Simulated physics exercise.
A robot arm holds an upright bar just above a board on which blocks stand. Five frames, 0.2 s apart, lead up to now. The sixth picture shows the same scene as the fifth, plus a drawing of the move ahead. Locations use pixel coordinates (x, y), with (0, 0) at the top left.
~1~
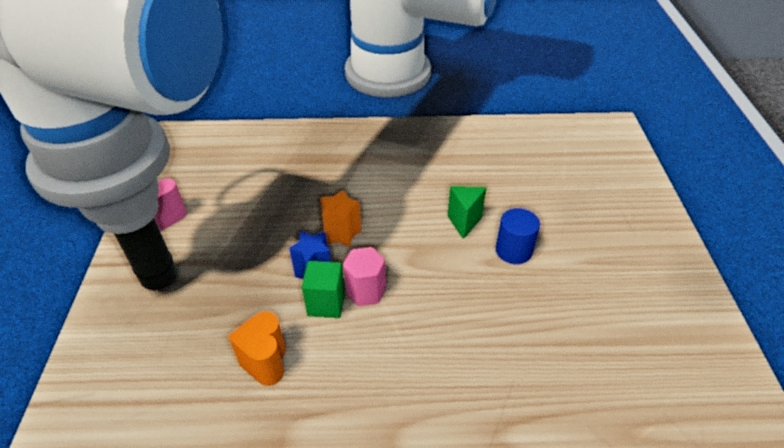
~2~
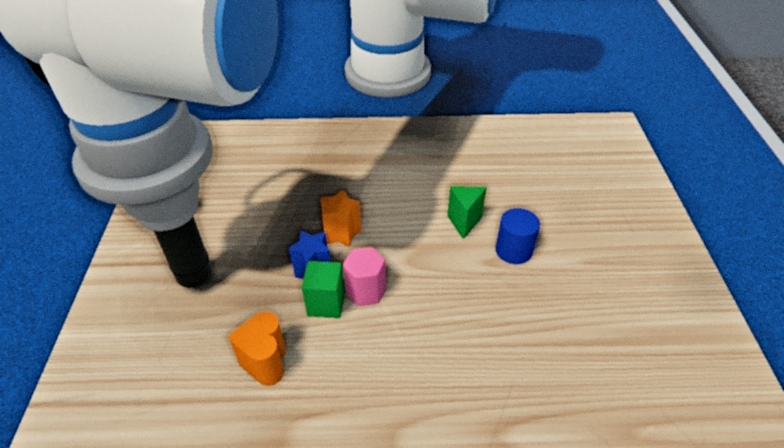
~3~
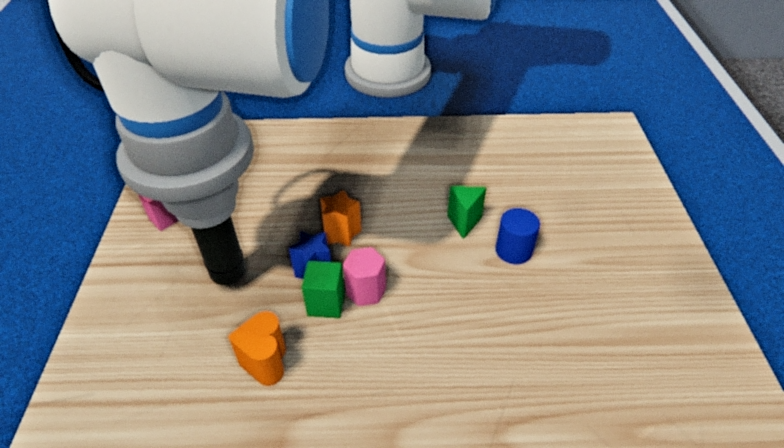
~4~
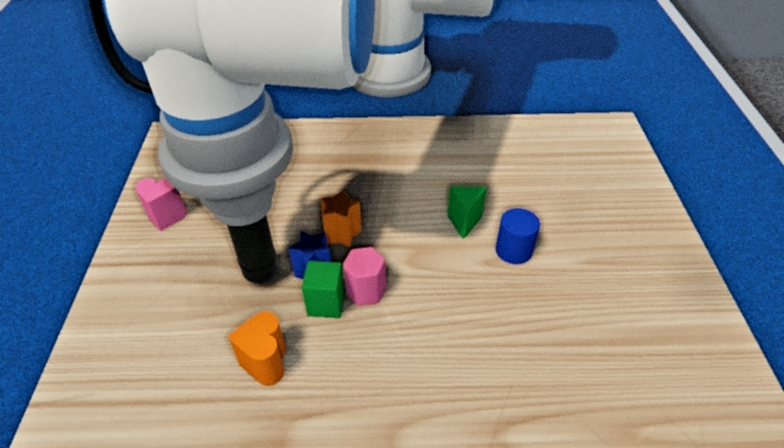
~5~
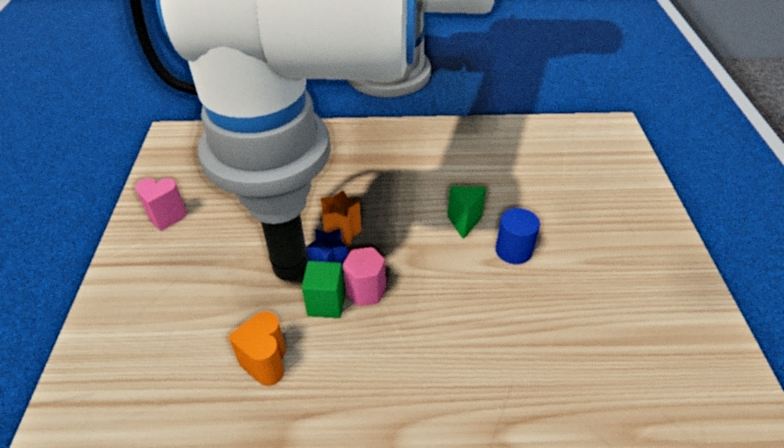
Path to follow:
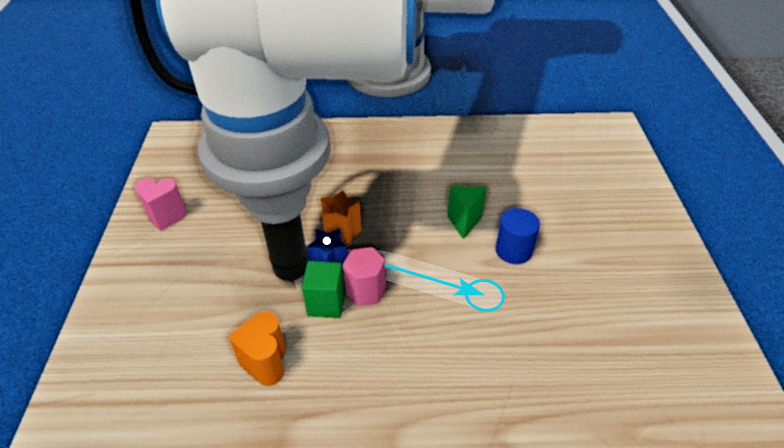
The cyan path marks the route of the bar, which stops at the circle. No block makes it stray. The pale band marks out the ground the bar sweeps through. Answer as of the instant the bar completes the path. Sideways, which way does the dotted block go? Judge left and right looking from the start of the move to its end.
It is pushed towards the left-hand side.
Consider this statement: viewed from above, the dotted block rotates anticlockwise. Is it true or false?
Verdict: True.
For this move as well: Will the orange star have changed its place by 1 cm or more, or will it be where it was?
Answer: Unmoved.
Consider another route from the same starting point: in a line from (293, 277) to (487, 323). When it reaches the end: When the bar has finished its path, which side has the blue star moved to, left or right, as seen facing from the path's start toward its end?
It's set to shift left.
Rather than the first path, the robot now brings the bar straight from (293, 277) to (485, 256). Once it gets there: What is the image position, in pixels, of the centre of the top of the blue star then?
It will end up at (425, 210).
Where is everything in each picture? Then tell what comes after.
The first frame shows lower end of the bar at (159, 277), tops of blocks, blue star at (310, 244), orange star at (338, 203), pink six-sided block at (364, 261).
The second frame shows bar at (195, 275), blocks as before.
The third frame shows bar at (228, 272), blocks as before.
The fourth frame shows bar at (261, 270), blocks as before.
The fifth frame shows bar at (291, 268), blue star at (327, 241), orange star at (338, 203), pink six-sided block at (364, 261).
The drawn path runs from (293, 277) via (357, 262) and (420, 276), ending at (485, 295); the dot is on the blue star.
The first path, step by step. One third of the way, bar at (359, 254); blue star at (397, 233), turned 30° clockwise; pink six-sided block at (377, 264), turned 45° clockwise.
Two thirds of the way, bar at (421, 267); blue star at (460, 238); pink six-sided block at (379, 266), turned 60° clockwise.
At the end, bar at (486, 287); blue star at (490, 239), turned 95° anticlockwise; orange star not moved; pink six-sided block at (379, 266), turned 60° clockwise.
